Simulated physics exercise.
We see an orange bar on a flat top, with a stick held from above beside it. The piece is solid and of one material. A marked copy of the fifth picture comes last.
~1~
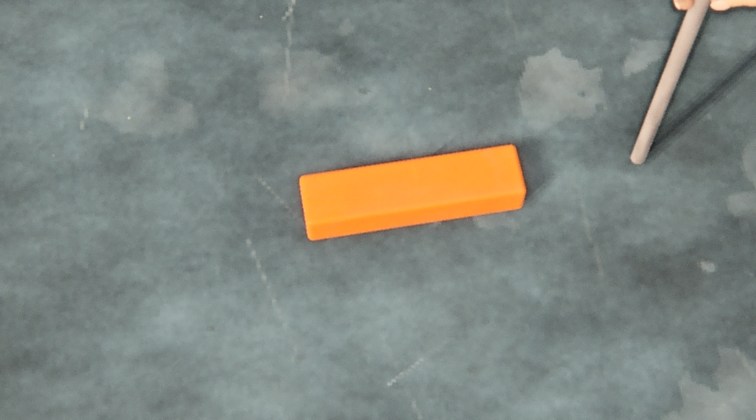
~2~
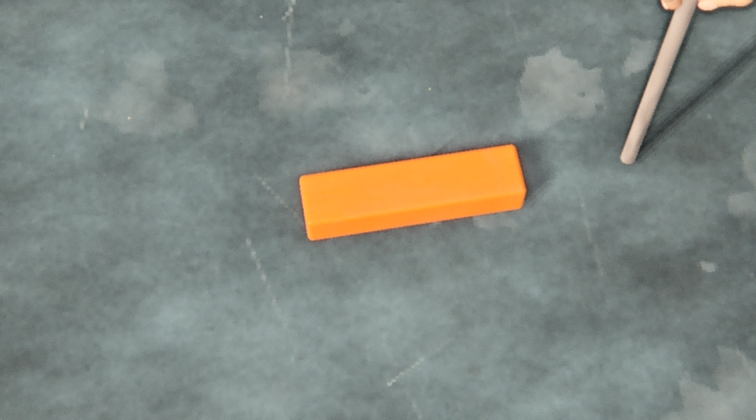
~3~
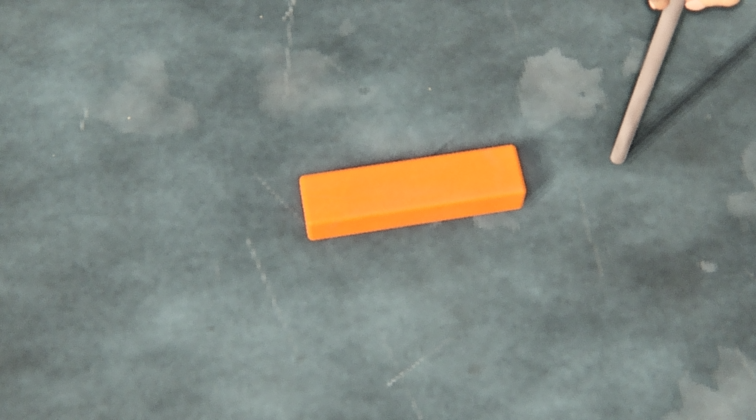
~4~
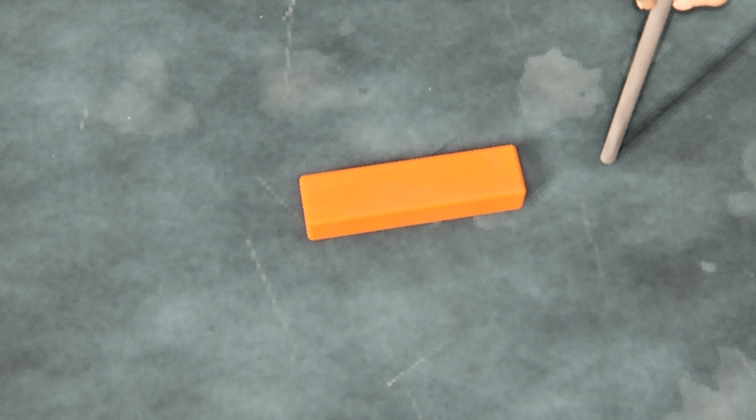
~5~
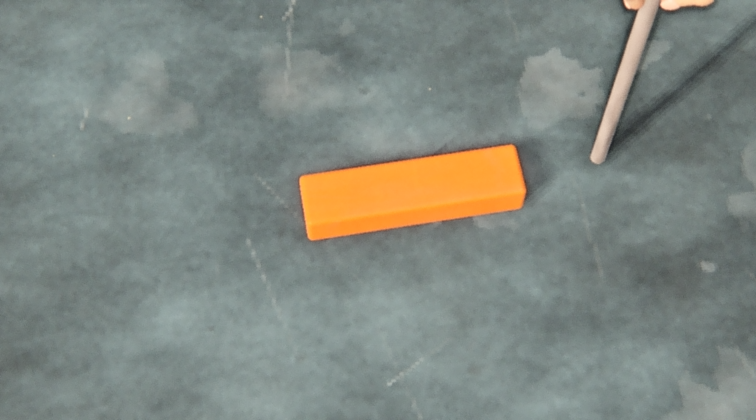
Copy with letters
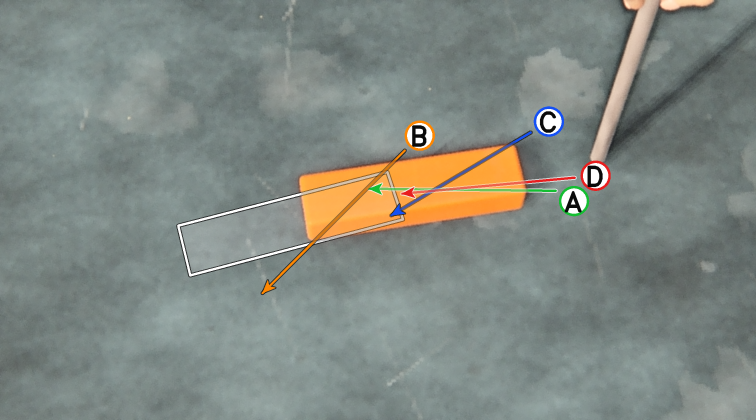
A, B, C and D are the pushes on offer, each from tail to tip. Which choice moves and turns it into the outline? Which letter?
Push along D.
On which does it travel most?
A.
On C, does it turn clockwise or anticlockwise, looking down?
Clockwise.
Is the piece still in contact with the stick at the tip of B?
At the end, no.
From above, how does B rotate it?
Anticlockwise.
On the marked copy, A from (556, 191) to (369, 189); B from (405, 151) to (262, 293); C from (531, 132) to (391, 215); D from (575, 178) to (402, 194).
Following D. Soon after the start, foot of the stick (512, 184), piece (400, 185).
Later, foot of the stick (449, 191), piece (335, 196).
In the end, foot of the stick (402, 195), piece (288, 207); it fills the outline.
As for the rest, A leaves the piece out of the outline, at (254, 205); B leaves the piece out of the outline, at (409, 212); C leaves the piece out of the outline, at (396, 233).
